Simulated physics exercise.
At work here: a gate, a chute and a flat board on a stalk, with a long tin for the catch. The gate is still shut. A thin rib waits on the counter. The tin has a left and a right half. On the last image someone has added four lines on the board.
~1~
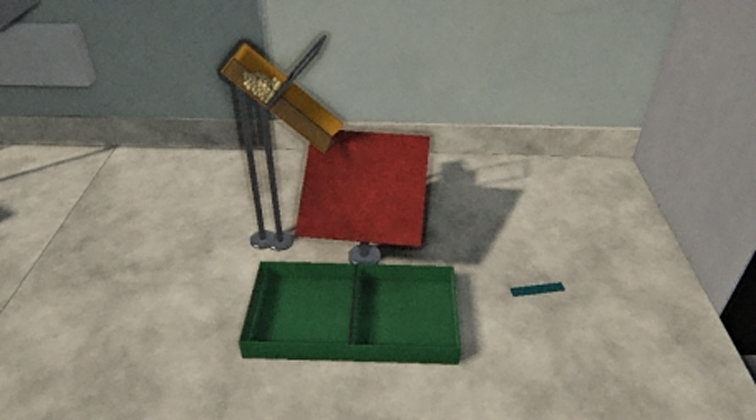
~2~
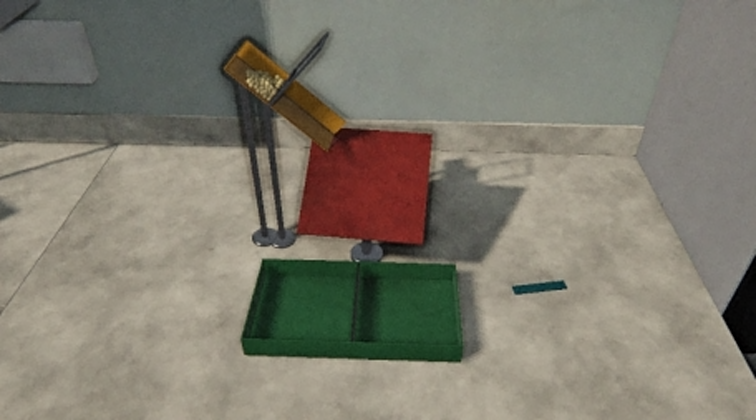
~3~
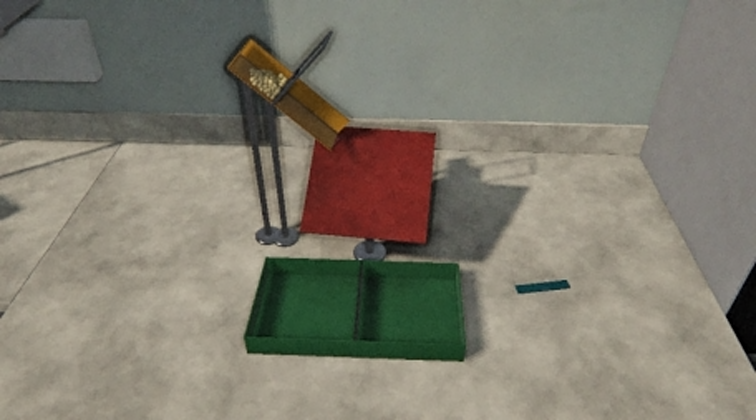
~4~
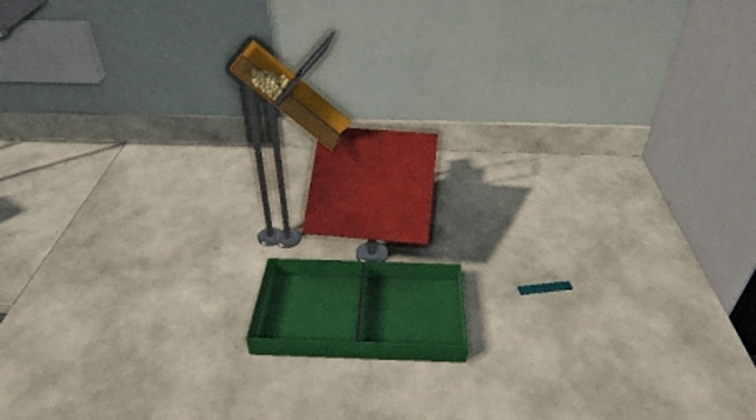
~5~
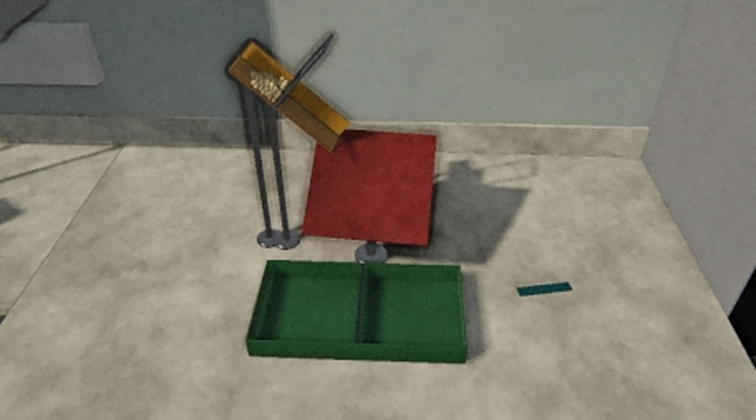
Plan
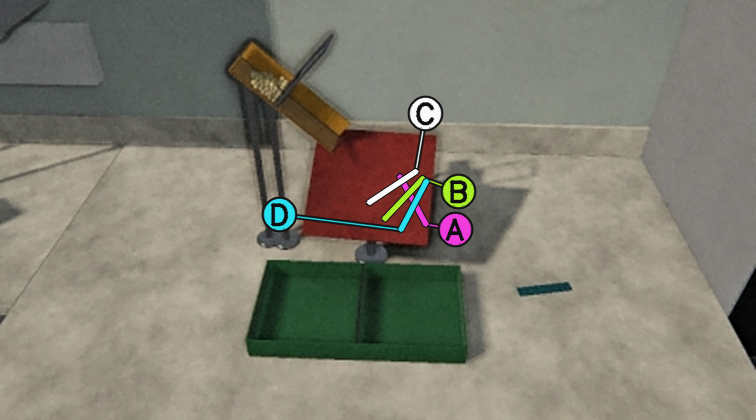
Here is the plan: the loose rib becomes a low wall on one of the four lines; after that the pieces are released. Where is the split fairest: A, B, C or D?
The best line is B.
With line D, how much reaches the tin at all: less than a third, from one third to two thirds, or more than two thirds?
It is more than two thirds.
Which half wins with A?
More lands on the right.
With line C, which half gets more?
More lands on the left.
On the marked copy, line A from (399, 176) to (425, 224); line B from (422, 178) to (384, 218); line C from (415, 171) to (369, 202); line D from (426, 181) to (401, 229).
Choosing A, of what is caught, only a few in the left half, all but a few in the right.
Choosing B, of what is caught, close to half in the left half, close to half in the right.
Choosing C, of what is caught, all but a few in the left half, a small share in the right.
Choosing D, of what is caught, only a few in the left half, all but a few in the right.
